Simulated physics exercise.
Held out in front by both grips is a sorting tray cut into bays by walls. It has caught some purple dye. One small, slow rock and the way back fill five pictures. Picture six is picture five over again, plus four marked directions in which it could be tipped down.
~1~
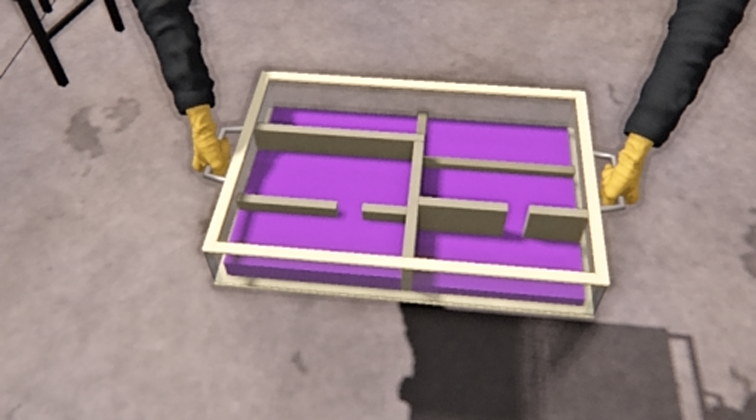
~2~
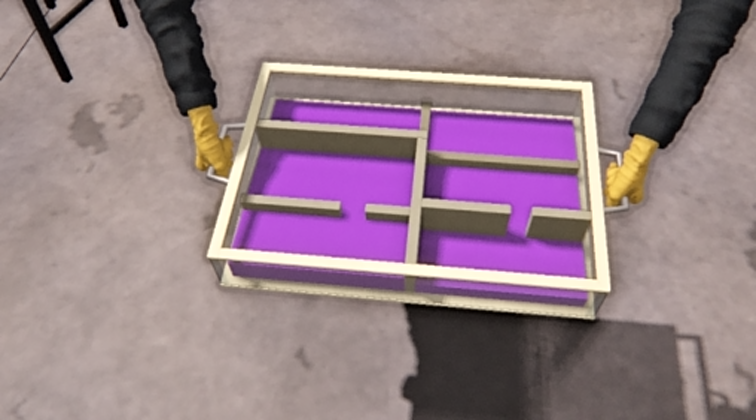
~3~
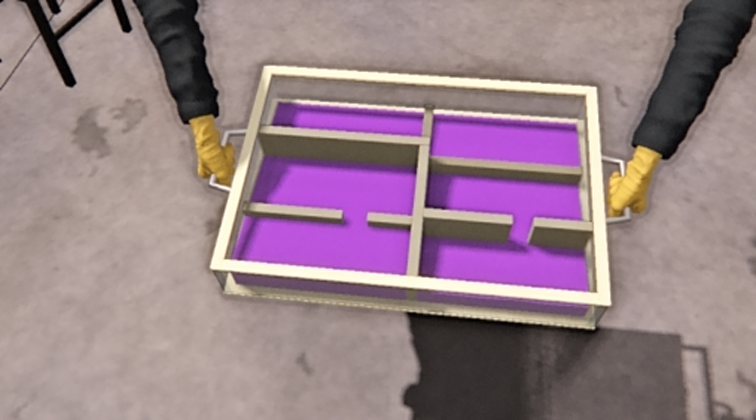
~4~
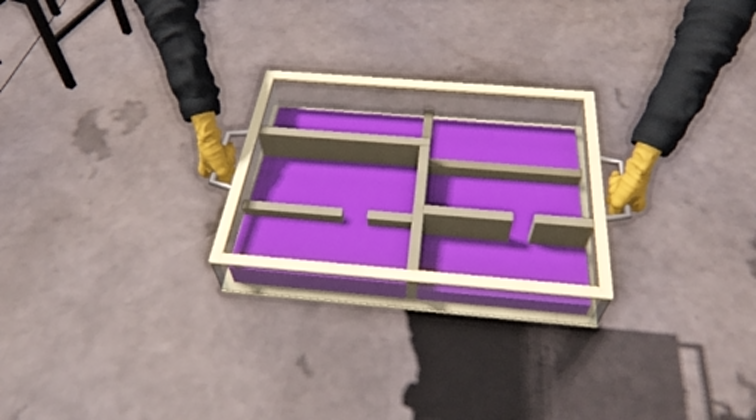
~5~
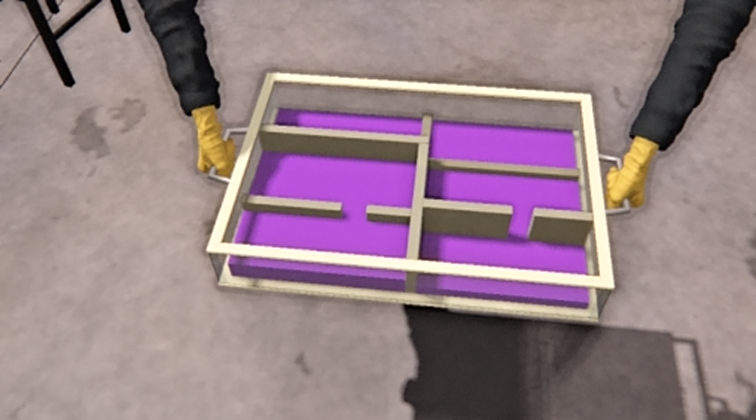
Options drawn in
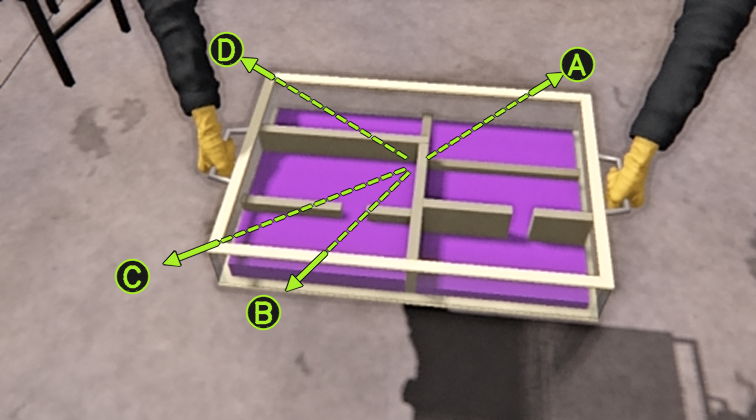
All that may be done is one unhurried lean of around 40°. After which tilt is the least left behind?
It is A.
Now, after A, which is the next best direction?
Direction D.
On the marked copy, A ends at (558, 75); B ends at (290, 286); C ends at (168, 261); D ends at (245, 60).
With A, about 20 % stays in the tray, the largest part in the back right bay.
With B, about 35 % stays in the tray, the largest part in the front left bay.
With C, about 34 % stays in the tray, the largest part in the front left bay.
With D, about 28 % stays in the tray, the largest part in the back left bay.
